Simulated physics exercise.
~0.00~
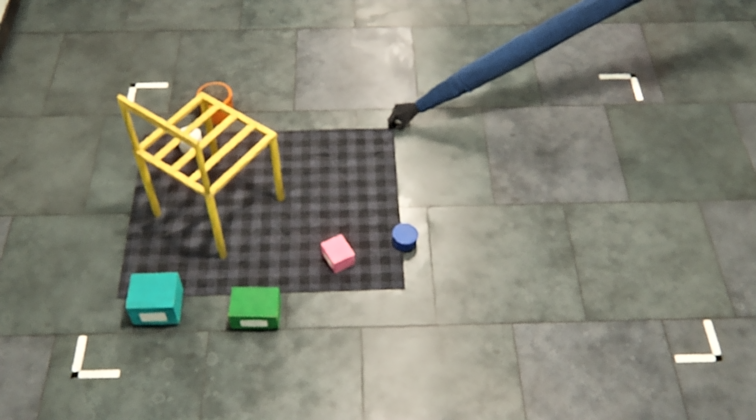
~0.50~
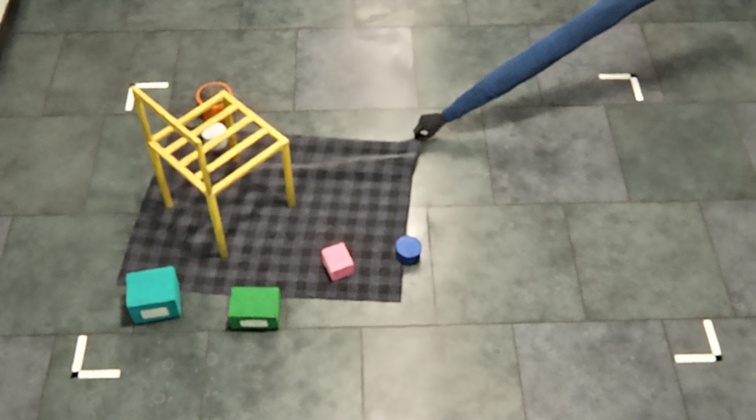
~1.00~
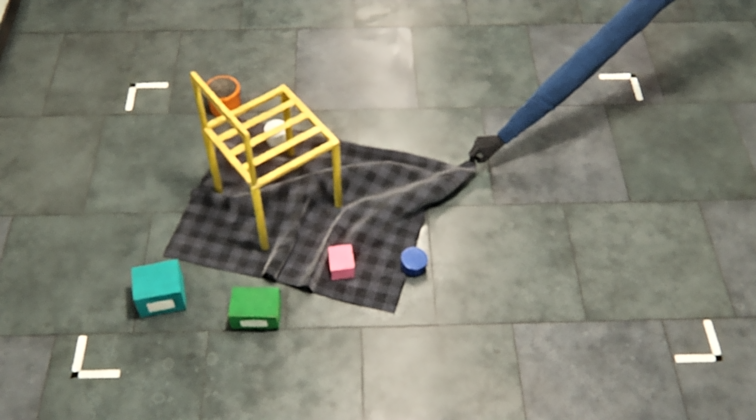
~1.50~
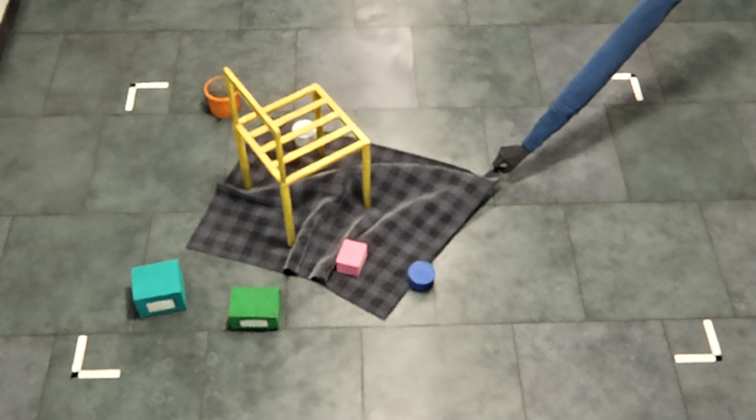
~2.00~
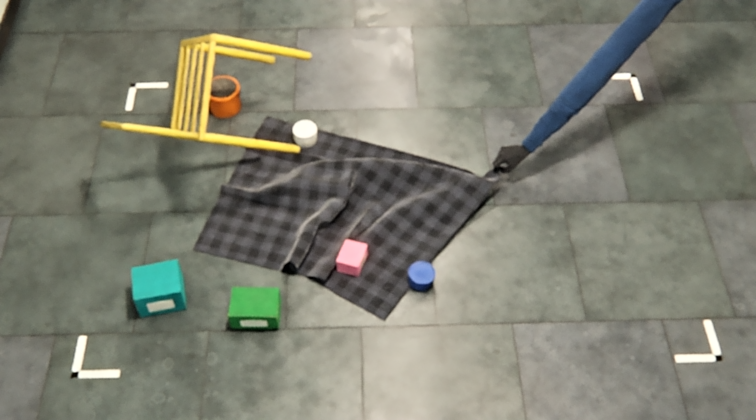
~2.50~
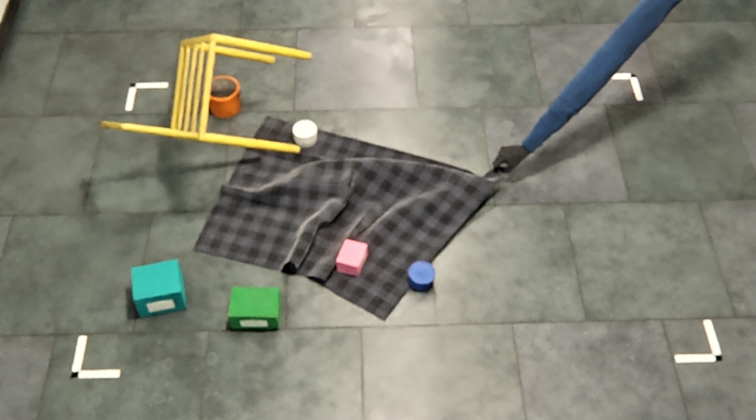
A dark checked mat is dragged rightward by a blue arm, and the yellow chair topples left.
